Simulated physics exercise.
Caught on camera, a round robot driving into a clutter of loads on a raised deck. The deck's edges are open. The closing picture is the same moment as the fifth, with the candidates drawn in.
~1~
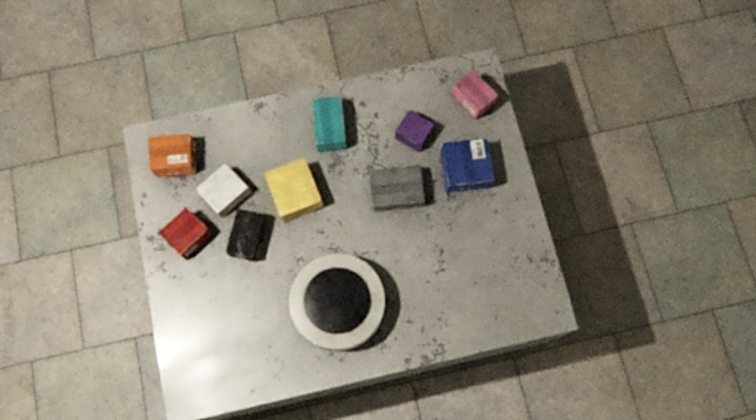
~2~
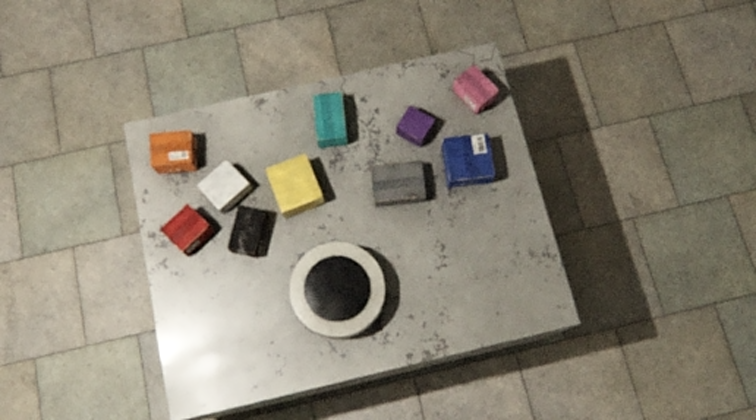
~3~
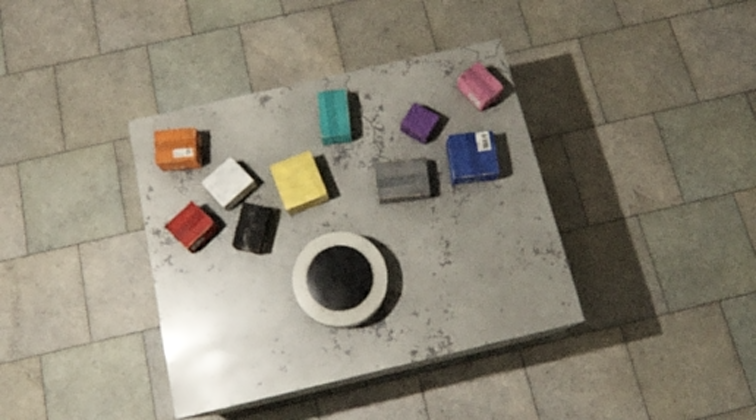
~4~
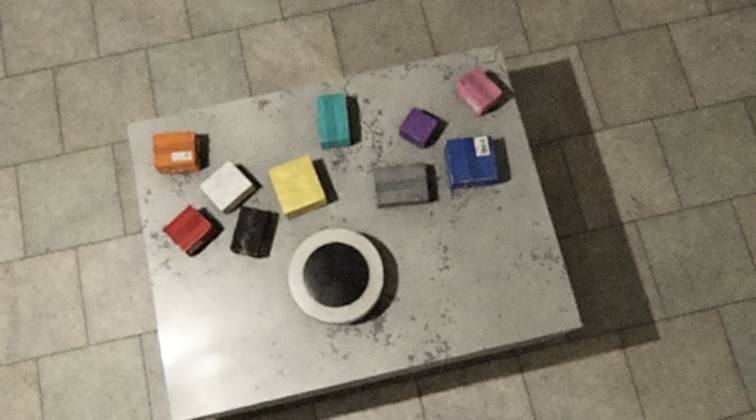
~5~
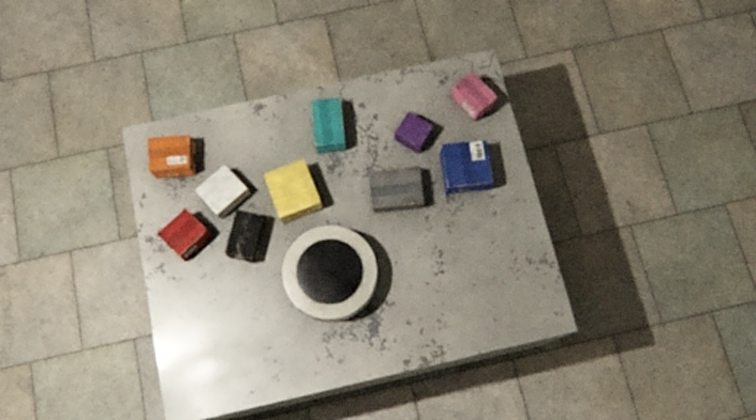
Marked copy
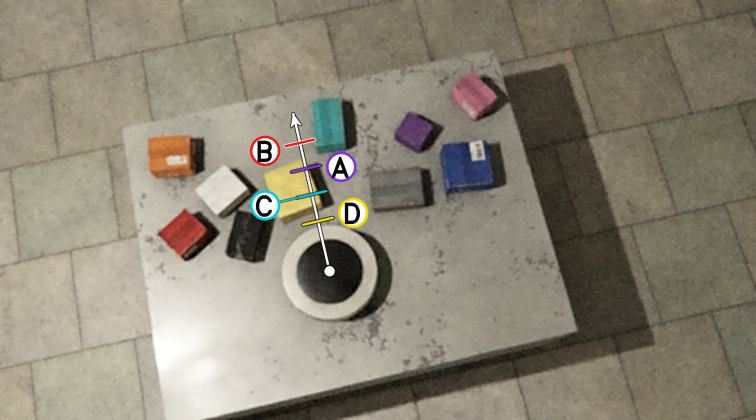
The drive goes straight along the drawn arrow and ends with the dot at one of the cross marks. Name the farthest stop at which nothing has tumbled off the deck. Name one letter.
All is well up to B.
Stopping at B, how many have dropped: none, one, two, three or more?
The count is none.
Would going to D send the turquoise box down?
No.
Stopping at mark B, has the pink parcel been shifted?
No.
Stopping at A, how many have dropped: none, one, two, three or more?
By then, none.
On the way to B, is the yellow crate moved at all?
Yes.
On the copy, A at (306, 169); B at (300, 143); C at (312, 194); D at (318, 221); the arrow from (330, 271) to (293, 114); the white dot at (330, 271).
On B. First, robot (320, 226); yellow crate (283, 171); pink parcel (474, 97).
Then, robot (309, 179); yellow crate (266, 130); turquoise box (331, 116).
Finally, robot (301, 148); yellow crate (253, 105); turquoise box (336, 93); nothing has fallen.
By contrast, A is safe but short; C is safe but short; D is safe but short.
